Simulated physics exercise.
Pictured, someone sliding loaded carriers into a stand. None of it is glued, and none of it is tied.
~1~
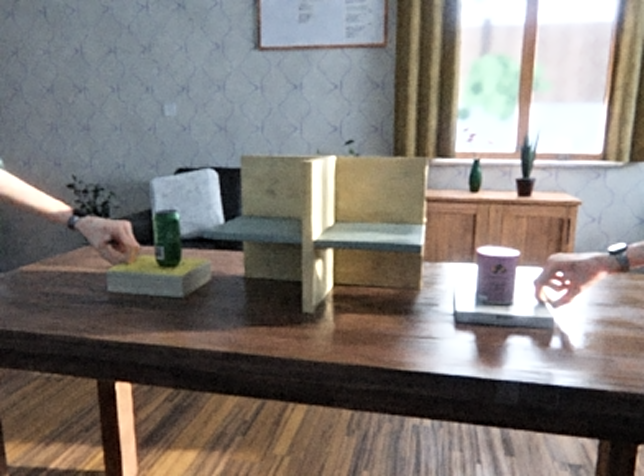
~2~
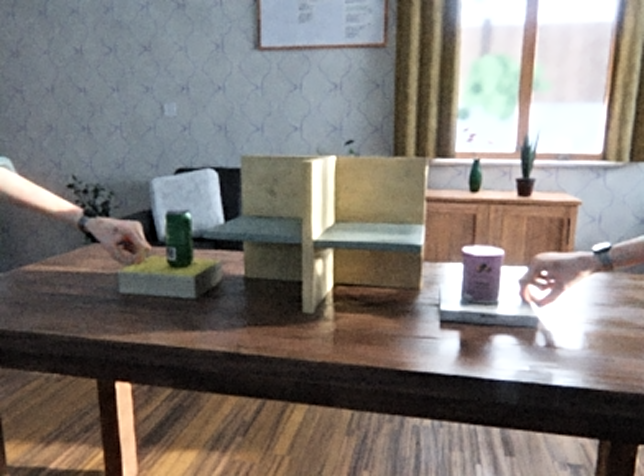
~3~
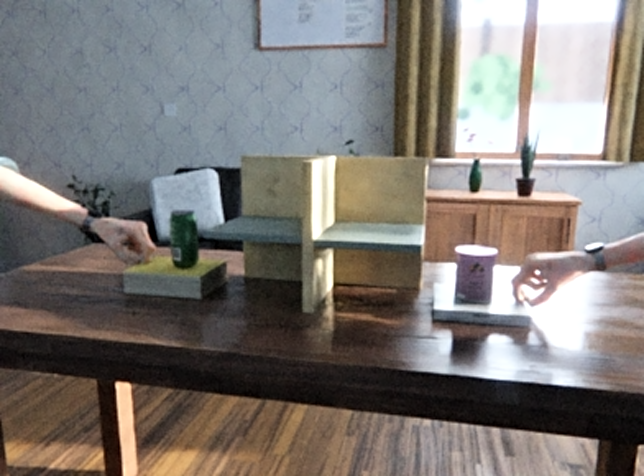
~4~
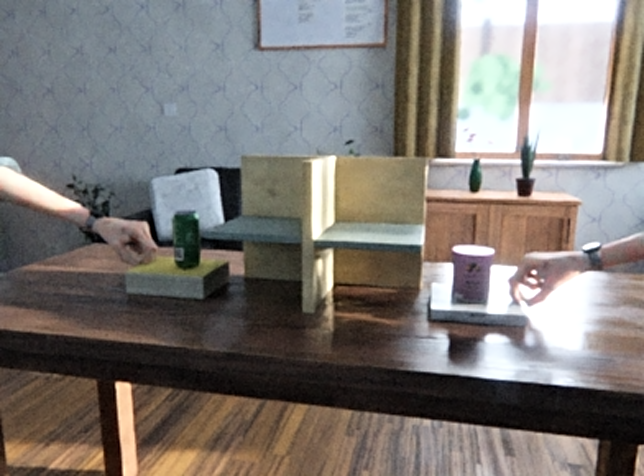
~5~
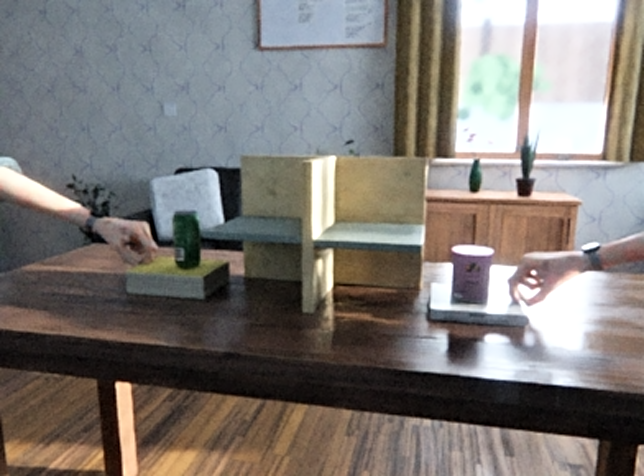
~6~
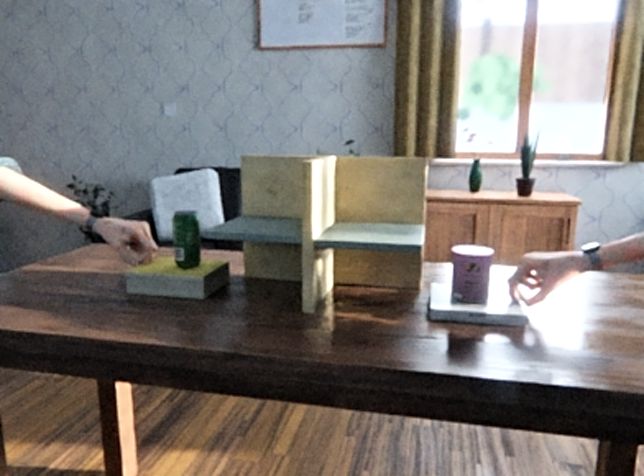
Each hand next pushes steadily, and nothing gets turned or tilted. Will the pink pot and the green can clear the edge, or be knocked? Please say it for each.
Outcome: The pink pot passes below; the green can is knocked back.
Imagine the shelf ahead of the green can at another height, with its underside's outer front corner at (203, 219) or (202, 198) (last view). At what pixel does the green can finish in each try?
It settles at (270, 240) in the first case and at (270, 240) in the second.
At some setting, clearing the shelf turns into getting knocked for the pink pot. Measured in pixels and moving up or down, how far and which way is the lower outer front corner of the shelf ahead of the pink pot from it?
Shift approx. 8 px, down.
Then, 0.96 s past the last view, pink pot riding along near (416, 271); green can leaning 29° off how it started near (215, 238).
Finally, the pink pot clears the shelf, near (373, 268); the green can strikes the shelf, near (229, 256).
